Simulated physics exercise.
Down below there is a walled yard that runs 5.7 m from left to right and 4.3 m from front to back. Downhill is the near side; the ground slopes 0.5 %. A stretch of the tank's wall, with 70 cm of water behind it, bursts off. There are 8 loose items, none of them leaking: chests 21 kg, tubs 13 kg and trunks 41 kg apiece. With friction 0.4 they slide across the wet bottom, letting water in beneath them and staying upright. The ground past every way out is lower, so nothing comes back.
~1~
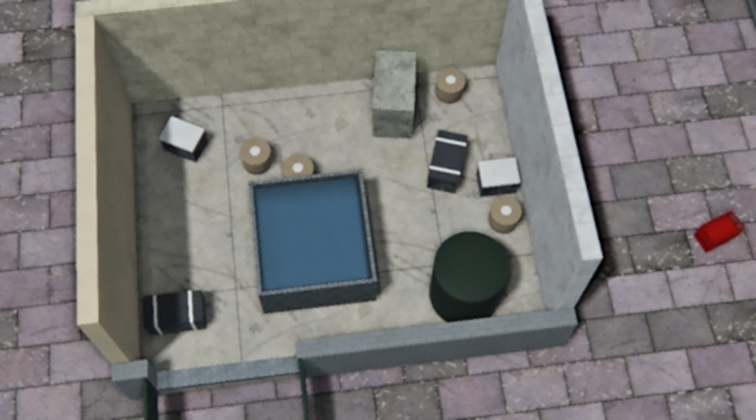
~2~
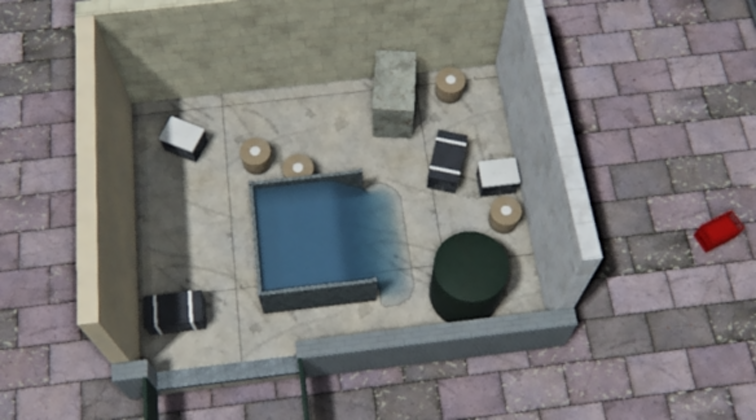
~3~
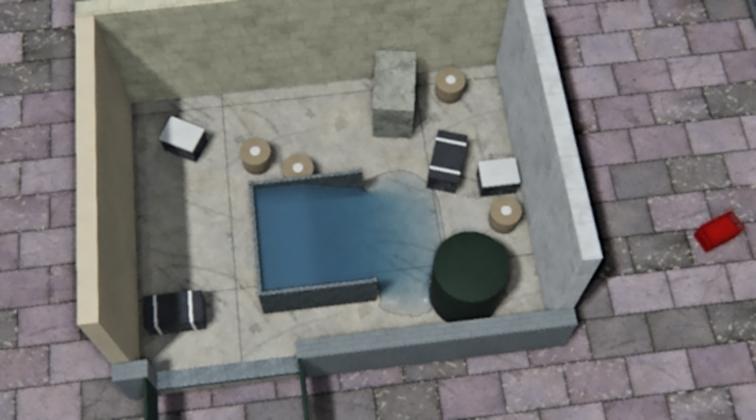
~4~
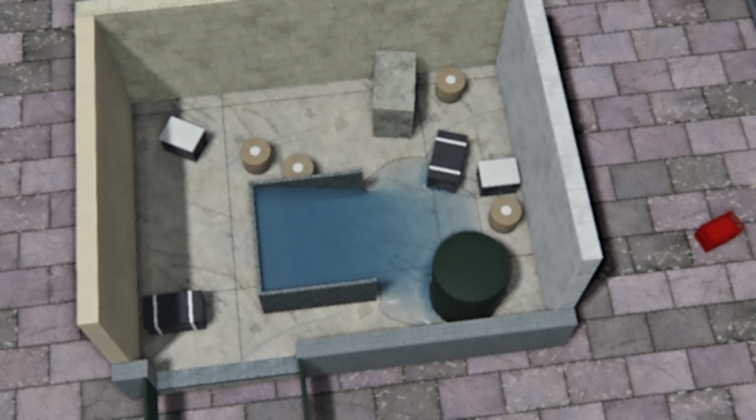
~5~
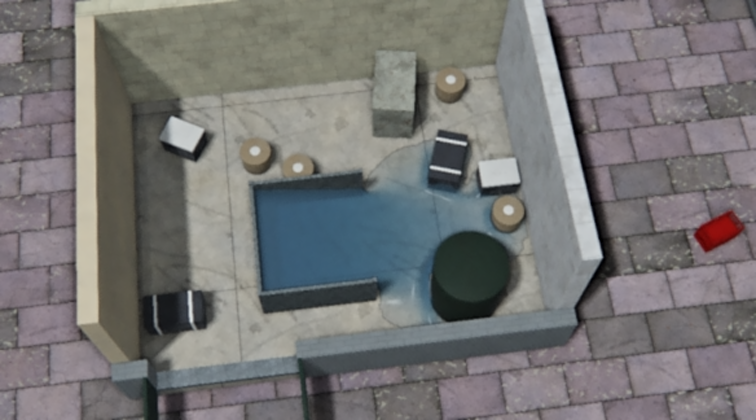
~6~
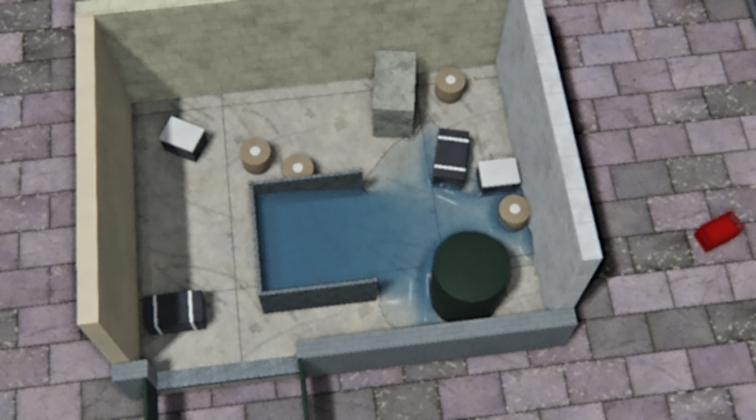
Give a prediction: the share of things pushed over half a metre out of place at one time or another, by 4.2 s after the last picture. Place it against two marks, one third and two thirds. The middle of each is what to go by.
Between the two marks.
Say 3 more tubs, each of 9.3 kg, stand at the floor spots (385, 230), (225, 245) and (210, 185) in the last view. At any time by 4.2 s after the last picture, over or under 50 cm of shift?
Note, in sequence: Over threshold; under threshold; under threshold.
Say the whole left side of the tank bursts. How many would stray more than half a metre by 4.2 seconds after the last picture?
The answer would then be 2.
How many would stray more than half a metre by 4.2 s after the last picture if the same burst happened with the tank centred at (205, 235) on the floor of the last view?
Then 4.
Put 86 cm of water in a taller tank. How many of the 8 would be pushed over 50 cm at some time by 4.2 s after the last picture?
It would come to 6 of them.
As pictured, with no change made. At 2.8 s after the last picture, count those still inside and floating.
Tally: 4 of them.
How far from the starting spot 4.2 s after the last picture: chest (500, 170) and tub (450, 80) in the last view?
80 cm, then 60 cm.
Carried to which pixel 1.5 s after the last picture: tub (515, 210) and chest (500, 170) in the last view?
Approx. (497, 245); approx. (489, 102).
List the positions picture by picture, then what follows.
A tub at (506, 211) rests on the ground; a trunk at (448, 156), on the bottom; 2.4 m2 under water; 0 of 8 have shifted, in the first picture.
A tub at (506, 211) rests on the ground; a trunk at (448, 156), on the bottom; water covers 3.3 m2; 0 of 8 have shifted, in the second picture.
A tub at (506, 211) rests on the ground; a trunk at (448, 156) rests on the ground; 4.5 m2 under water; 0 of 8 have shifted, in the third picture.
A tub at (506, 211), on the bottom; a trunk at (448, 156) rests on the ground; 5.4 m2 under water; 0 of 8 have shifted, in the fourth picture.
A tub at (508, 210) rests on the ground, 3 cm from its start; a trunk at (448, 155), on the bottom; 6.2 m2 under water; 0 of 8 have shifted, in the fifth picture.
A tub at (515, 209) rests on the ground, 13 cm from its start; a trunk at (452, 153), on the bottom, 7 cm from its start; water covers 6.9 m2; 2 of 8 have shifted, in the sixth picture.
Then, 0.4 s after the last picture 0 of 8 are over 50 cm from their spots; 1 afloat.
Then, 1.5 s after the last picture 3 of 8 are over 50 cm from their spots; 4 afloat.
Then, 2.8 s after the last picture 3 of 8 are over 50 cm from their spots; 4 afloat.
Then, 4.2 s after the last picture 3 of 8 are over 50 cm from their spots, and 4 have been at some point; 4 afloat.
